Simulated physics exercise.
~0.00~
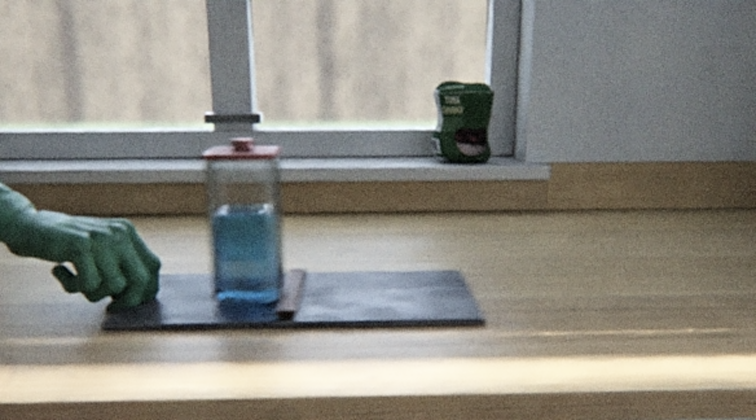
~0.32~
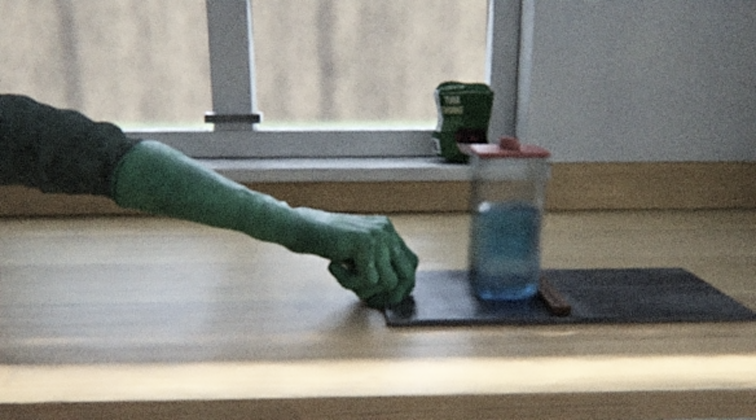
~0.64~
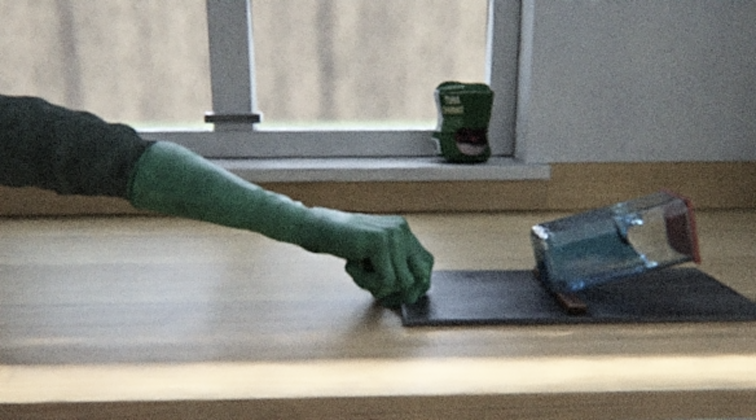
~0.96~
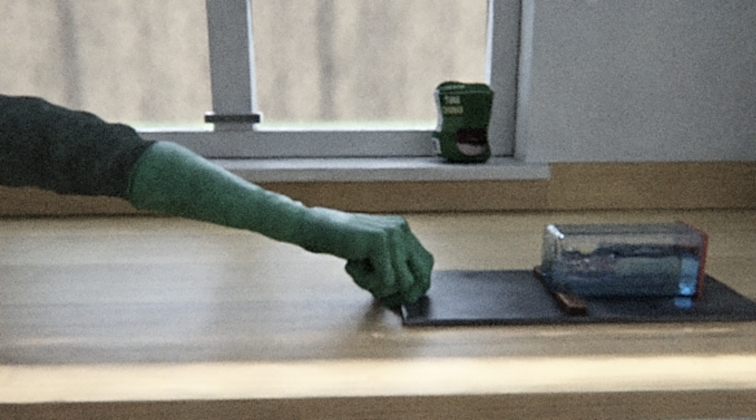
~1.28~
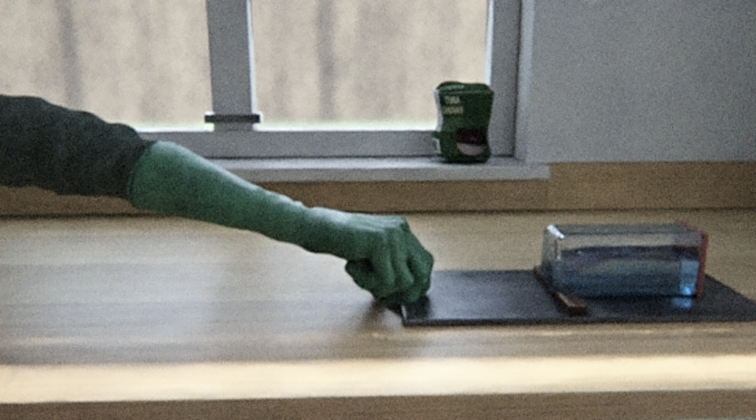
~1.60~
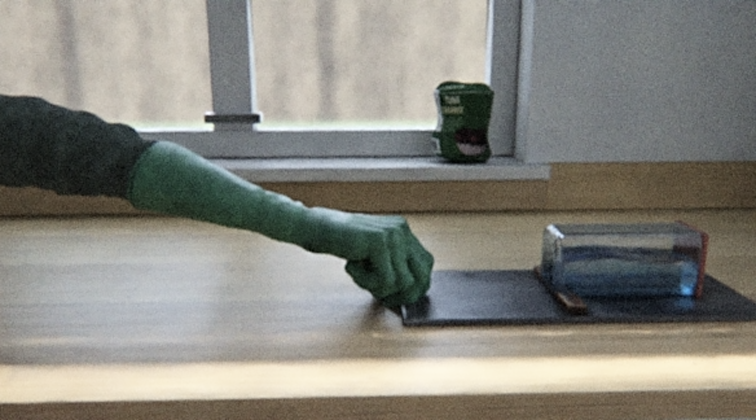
The clip shows a green hand sliding a dark board to the right along a wooden surface, carrying a clear container of blue liquid with a red cap. As the board stops, the container tips over to the right and ends lying on its side on the board.
